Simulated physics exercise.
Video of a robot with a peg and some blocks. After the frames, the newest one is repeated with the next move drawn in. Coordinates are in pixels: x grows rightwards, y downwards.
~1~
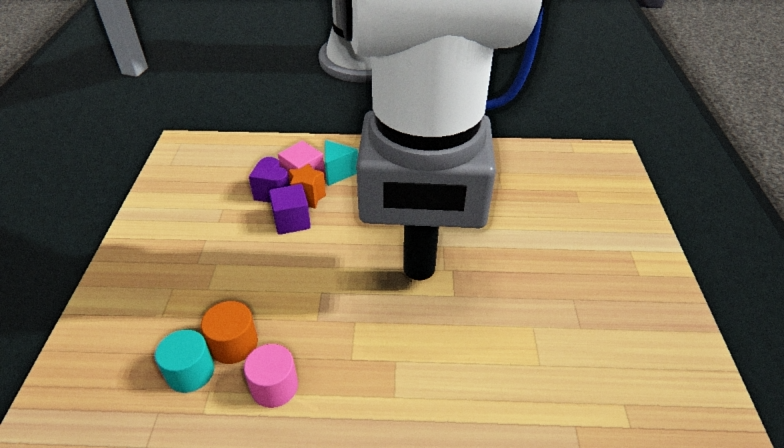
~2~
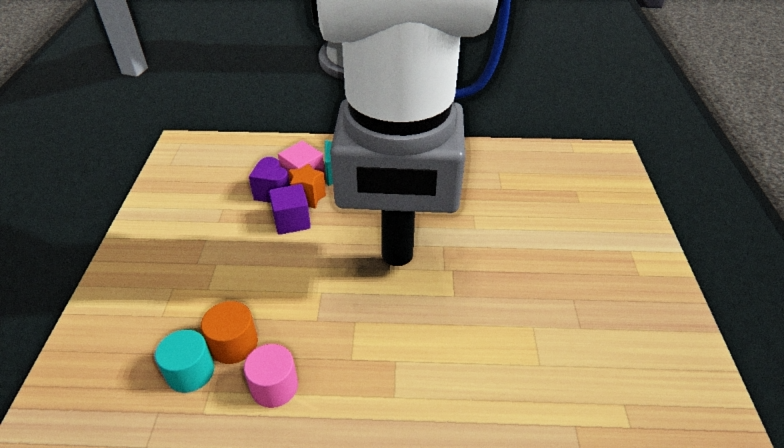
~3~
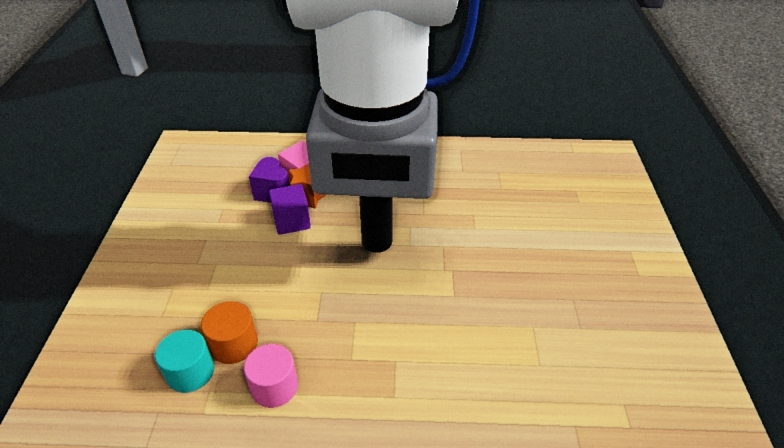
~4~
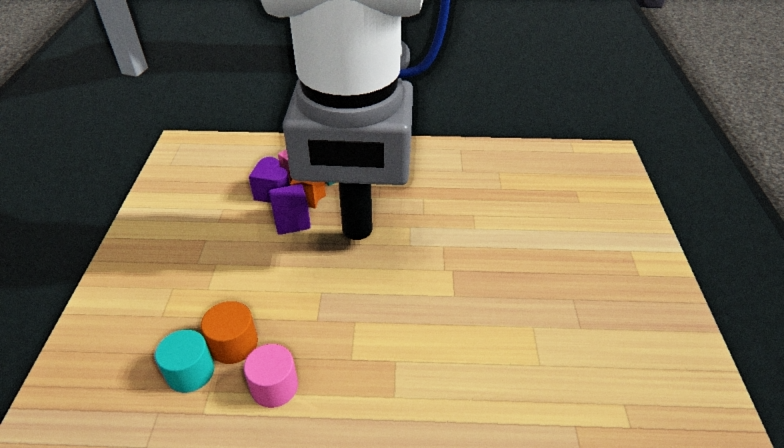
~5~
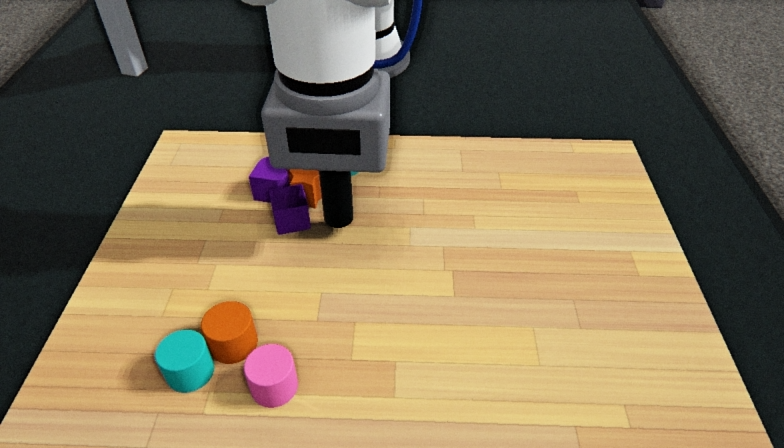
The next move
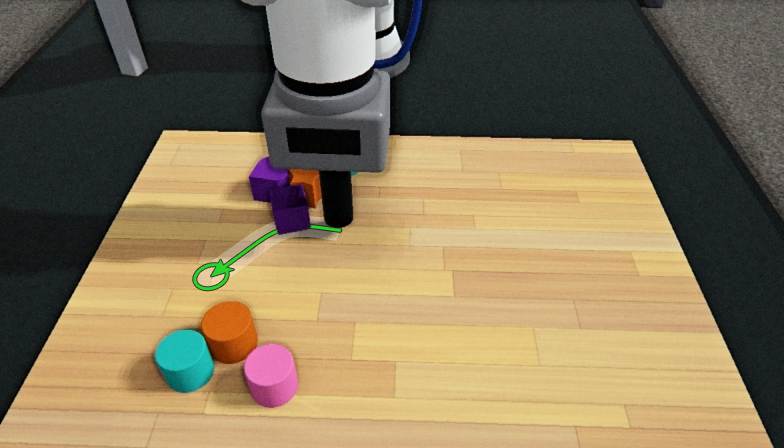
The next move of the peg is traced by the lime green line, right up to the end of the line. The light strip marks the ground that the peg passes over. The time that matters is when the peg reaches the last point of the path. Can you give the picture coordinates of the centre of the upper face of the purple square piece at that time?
That would be at about pixel (251, 192).
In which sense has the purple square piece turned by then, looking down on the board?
Prediction: Clockwise.
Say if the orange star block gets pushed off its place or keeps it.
When the path is over, the orange star block is still on its spot.
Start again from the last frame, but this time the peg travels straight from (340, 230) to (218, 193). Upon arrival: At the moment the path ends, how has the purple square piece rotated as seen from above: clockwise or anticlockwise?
It goes anticlockwise.
The drawn path runs from (340, 230) by way of (293, 227) and (251, 247) to (211, 276).
On the path given first. One third of the way, peg at (291, 215); purple square piece at (264, 192), turned 35° clockwise.
Two thirds of the way, peg at (248, 236); purple square piece at (251, 192), turned 65° clockwise.
At the end, peg at (207, 264); purple square piece at (251, 192), turned 65° clockwise; orange star block not moved.
